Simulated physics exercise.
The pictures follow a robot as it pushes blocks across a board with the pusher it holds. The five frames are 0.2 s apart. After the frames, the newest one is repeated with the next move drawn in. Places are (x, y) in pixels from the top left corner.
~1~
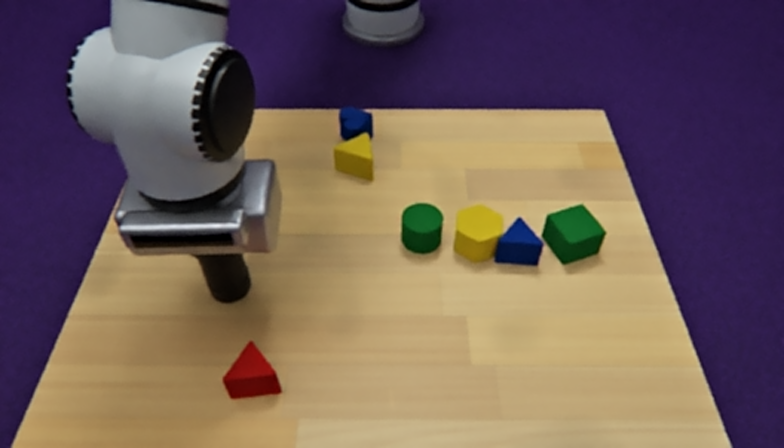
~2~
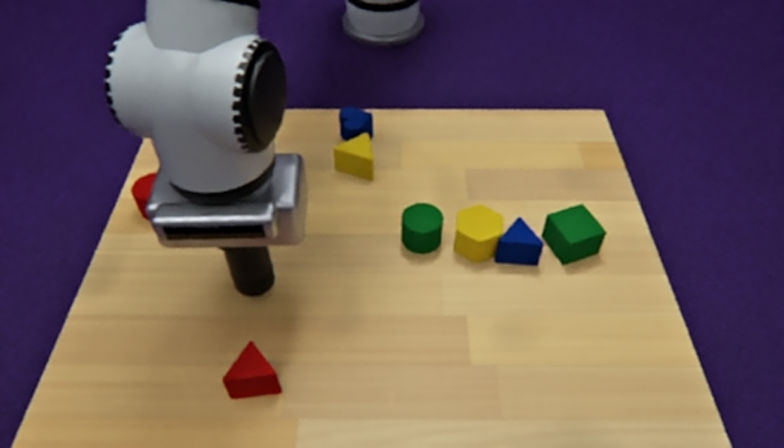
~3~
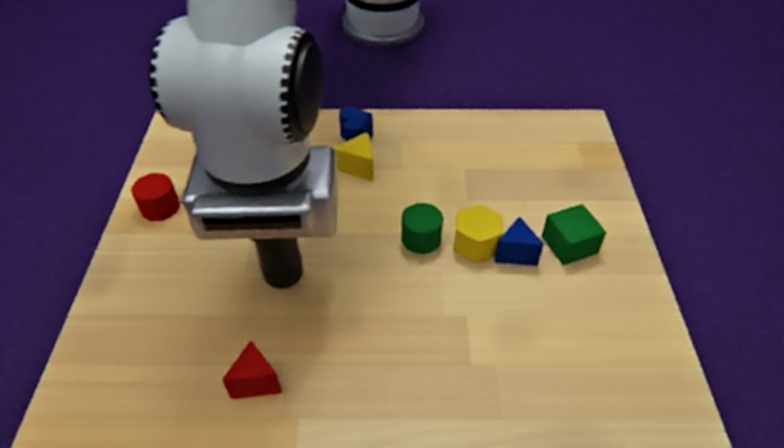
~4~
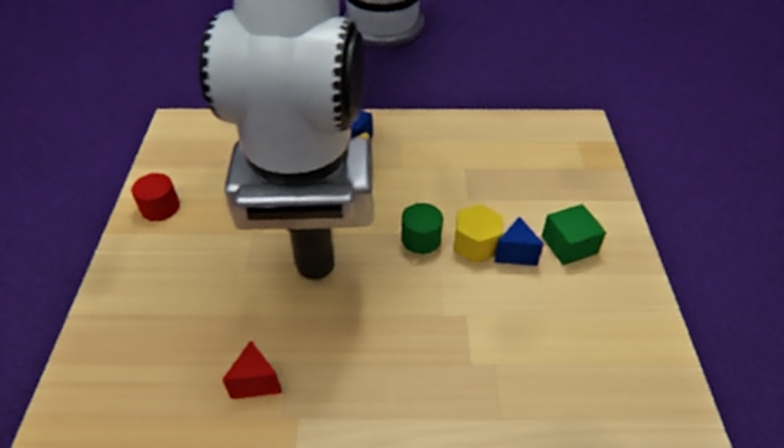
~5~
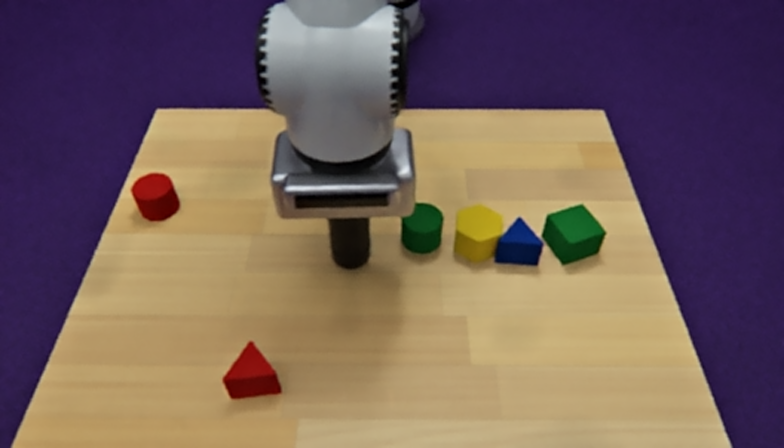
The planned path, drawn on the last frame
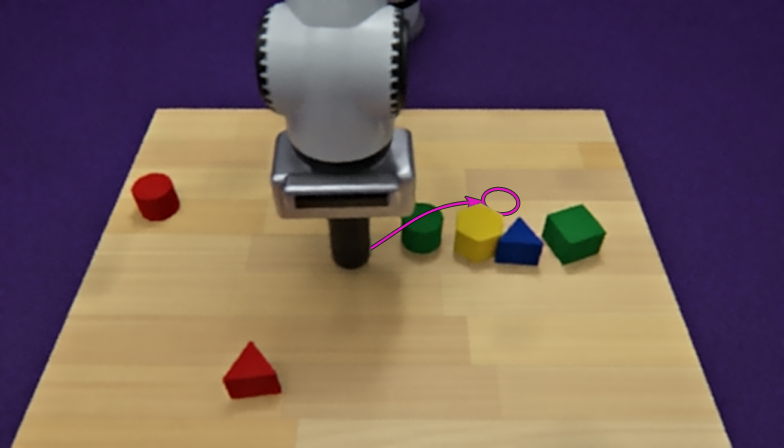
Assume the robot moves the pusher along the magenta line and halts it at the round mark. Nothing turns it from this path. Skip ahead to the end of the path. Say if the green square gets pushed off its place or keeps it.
Left in place.
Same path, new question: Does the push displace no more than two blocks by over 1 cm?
I'd say no.
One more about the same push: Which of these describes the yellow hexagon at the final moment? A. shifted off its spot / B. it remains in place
A (shifted off its spot)
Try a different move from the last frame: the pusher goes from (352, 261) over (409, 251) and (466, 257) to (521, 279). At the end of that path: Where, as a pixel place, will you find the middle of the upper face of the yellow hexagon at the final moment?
The middle of the upper face of the yellow hexagon will lie at about (515, 217) in the picture.
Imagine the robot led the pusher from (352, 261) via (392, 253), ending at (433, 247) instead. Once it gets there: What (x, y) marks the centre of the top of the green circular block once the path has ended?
Roughly at (452, 200).
The line goes from (352, 261) through (398, 230) and (445, 207) to (501, 201).
On the path given first. One third of the way, pusher at (398, 224); green circular block at (439, 213).
Two thirds of the way, pusher at (446, 200); green circular block at (482, 199); yellow hexagon at (510, 227), turned 40° clockwise; blue triangular block at (541, 246).
At the end, pusher at (502, 195); green circular block at (530, 203); yellow hexagon at (526, 236), turned 80° clockwise; blue triangular block at (553, 264), turned 20° clockwise; green square unmoved.
